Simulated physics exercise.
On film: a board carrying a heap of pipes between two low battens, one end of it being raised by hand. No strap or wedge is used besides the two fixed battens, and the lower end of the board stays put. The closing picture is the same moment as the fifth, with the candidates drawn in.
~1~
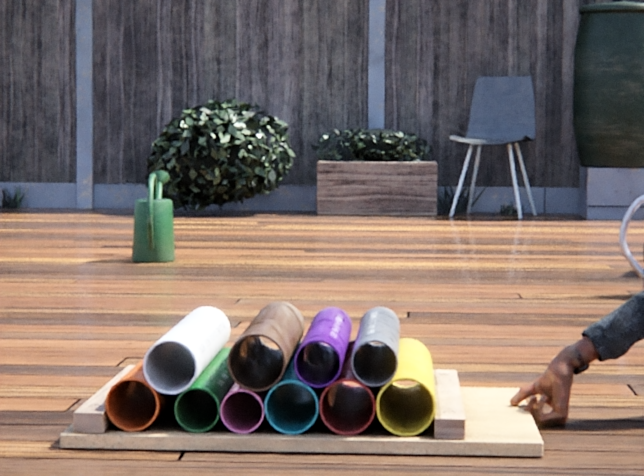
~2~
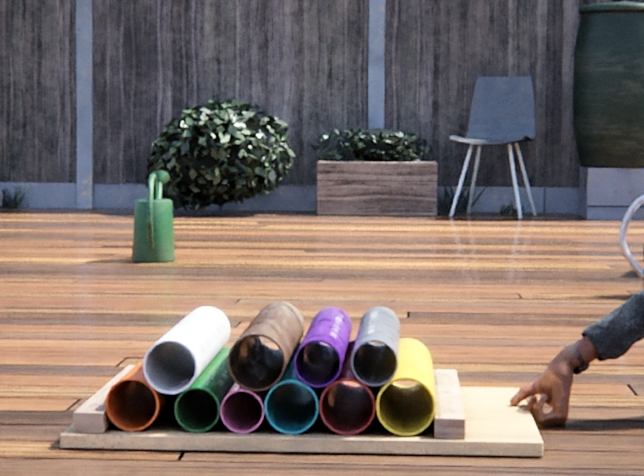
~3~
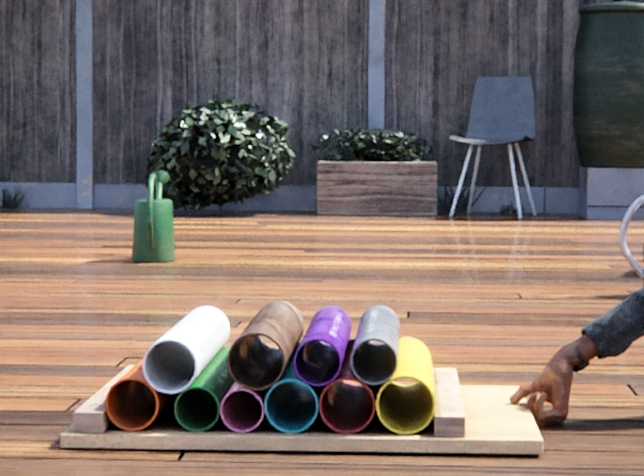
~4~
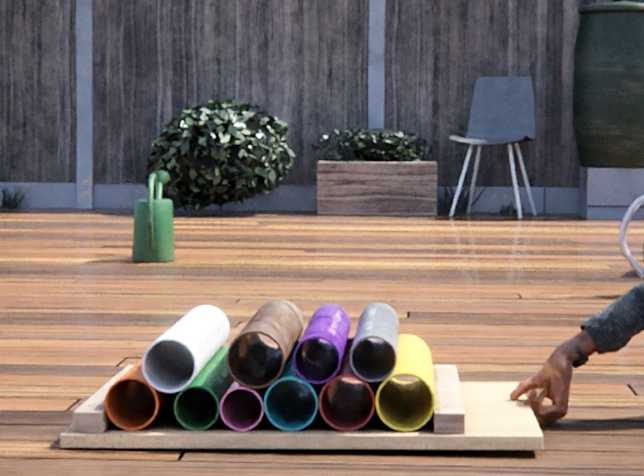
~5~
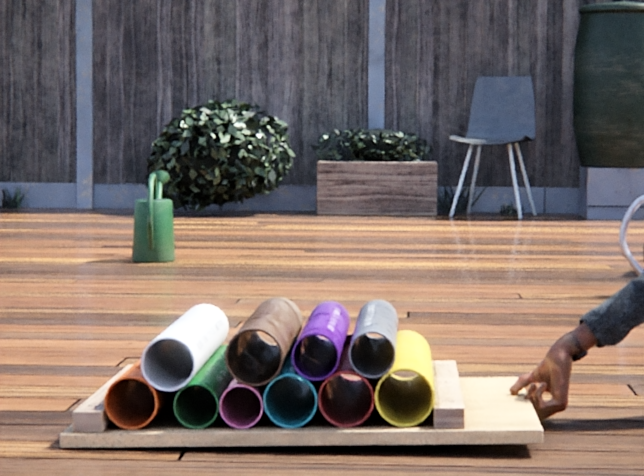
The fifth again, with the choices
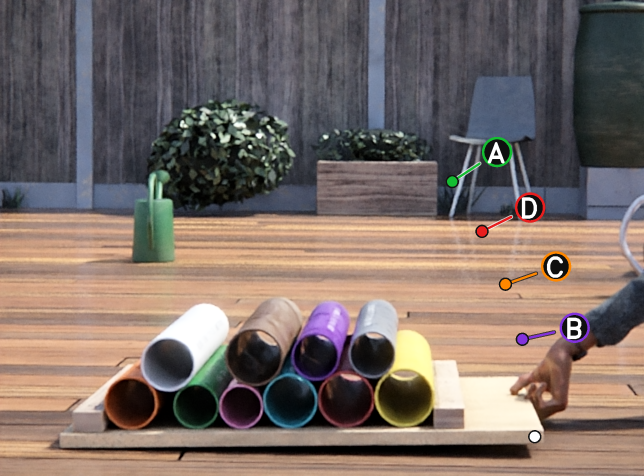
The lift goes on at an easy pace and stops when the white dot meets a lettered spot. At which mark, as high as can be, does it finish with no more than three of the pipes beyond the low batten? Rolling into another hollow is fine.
Up to D.
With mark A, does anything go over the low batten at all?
Yes.
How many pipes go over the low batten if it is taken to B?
At B the number is none.
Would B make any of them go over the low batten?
No.
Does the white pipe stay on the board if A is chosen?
No, with A.
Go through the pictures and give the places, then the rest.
In the first frame, green pipe (198, 410); pink pipe (242, 412); turquoise pipe (291, 407).
In the second frame, turquoise pipe (291, 407); red pipe (347, 407).
In the third frame, board (310, 405); red pipe (347, 406); yellow pipe (406, 405); purple pipe (318, 362).
In the fourth frame, board (310, 403); orange pipe (131, 404); green pipe (197, 408).
In the fifth frame, board (310, 400); orange pipe (131, 403); green pipe (196, 406).
On the copy, A at (452, 182); B at (523, 339); C at (505, 284); D at (482, 231); the white dot at (535, 437).
On D. First, board at 16°.
Then, board at 27°.
Finally, board at 27°, two over the low batten (white, brown).
By contrast, A four over the low batten (white, brown, grey, purple); B none over the low batten; C two over the low batten (white, brown).
